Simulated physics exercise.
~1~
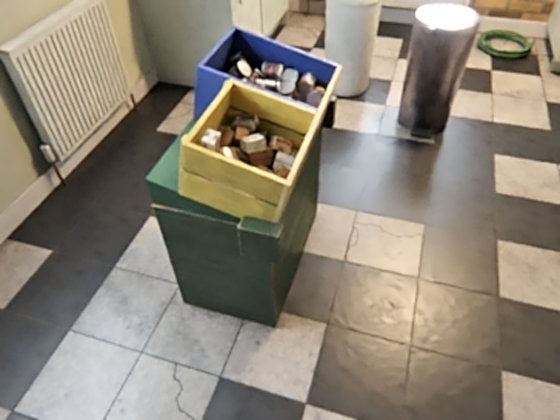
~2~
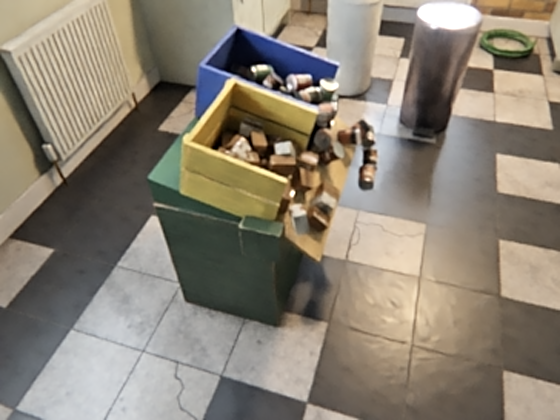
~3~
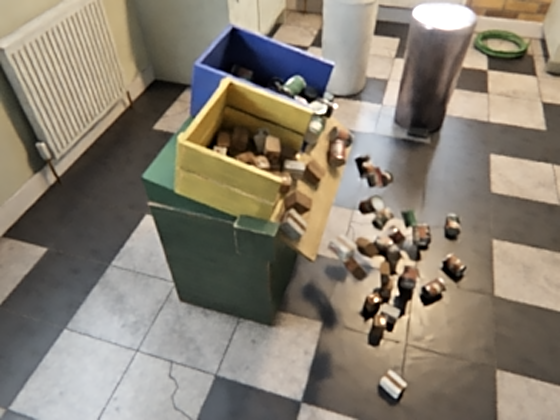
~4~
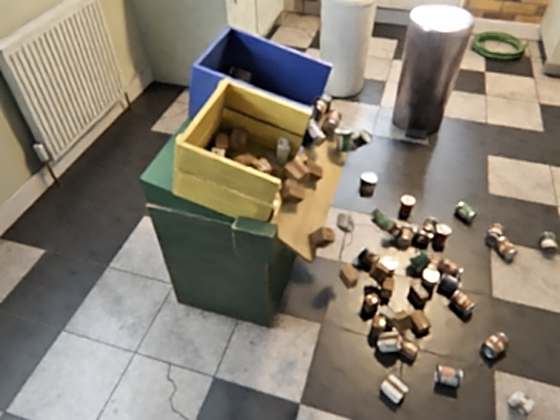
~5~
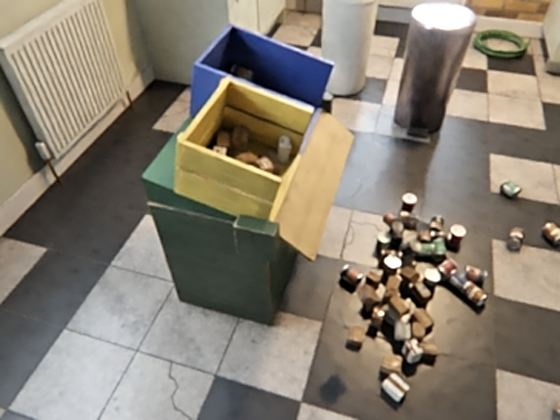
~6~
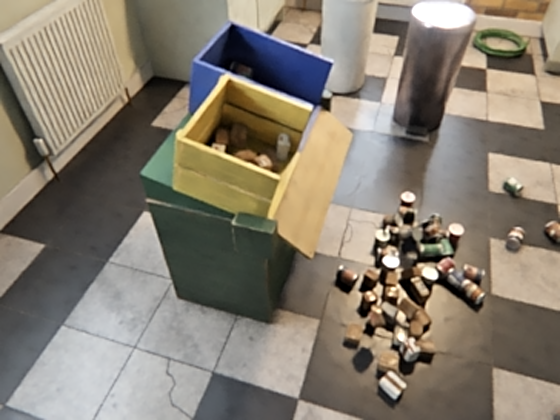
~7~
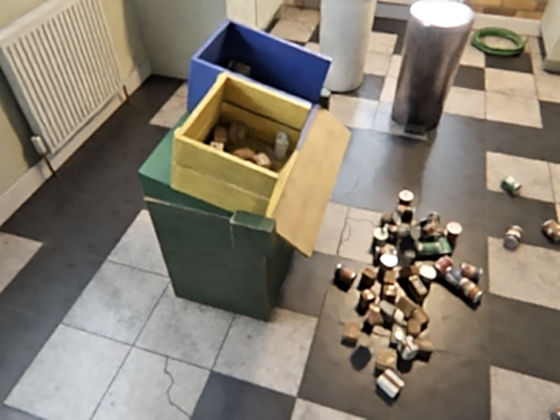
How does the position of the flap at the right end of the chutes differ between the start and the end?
At the start the flap leans up across the right end of the chutes, holding the pieces in. At the end it is turned upside down, hanging below the open end.
